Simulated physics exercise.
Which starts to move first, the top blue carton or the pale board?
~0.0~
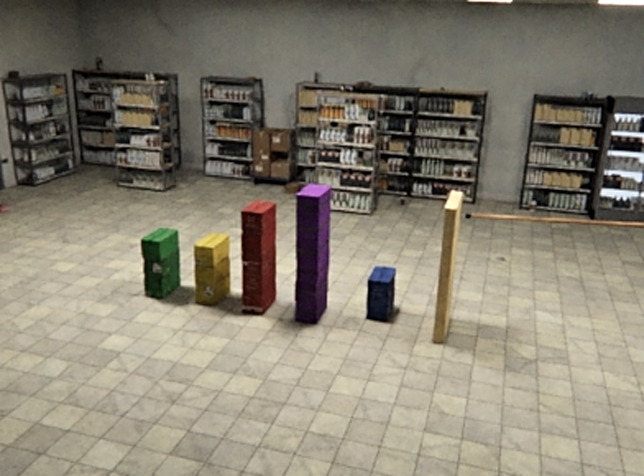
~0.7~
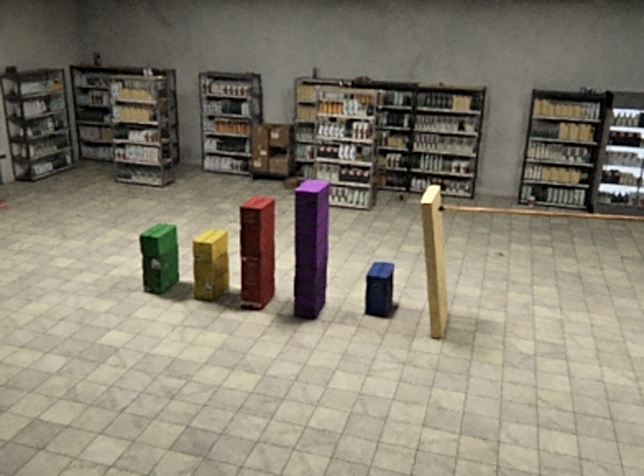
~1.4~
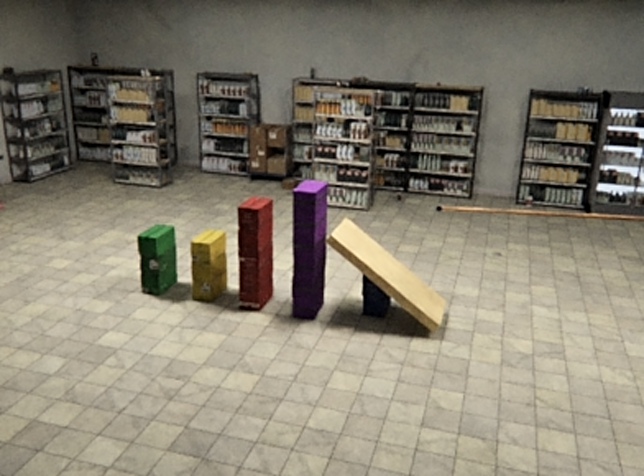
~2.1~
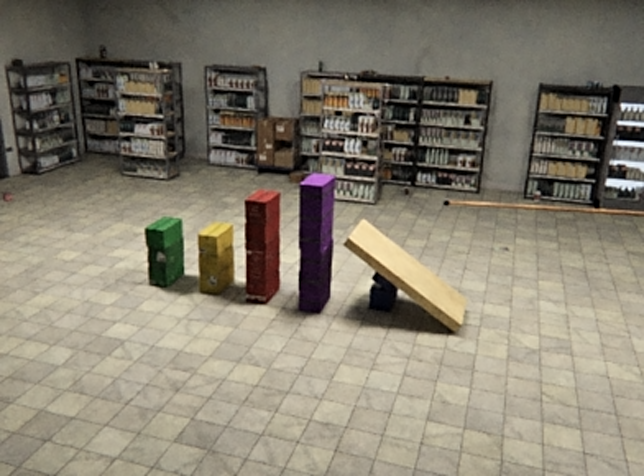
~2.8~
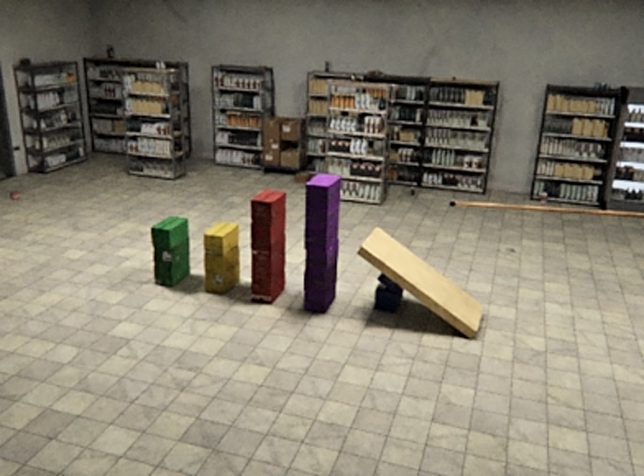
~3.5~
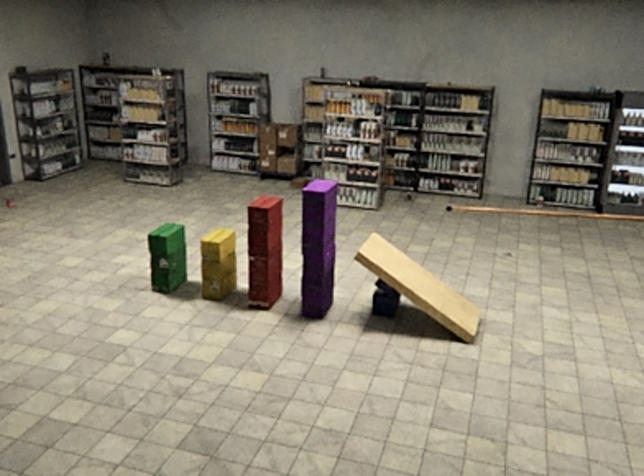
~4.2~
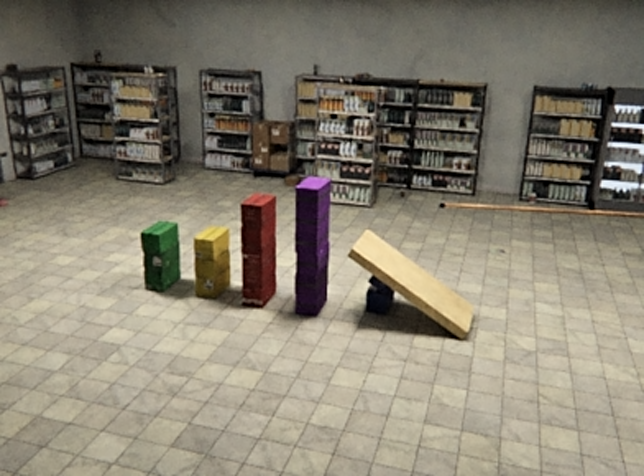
The pale board starts to move first, tipping to the left. The top blue carton only shifts and tilts later, once the board has come down on it.
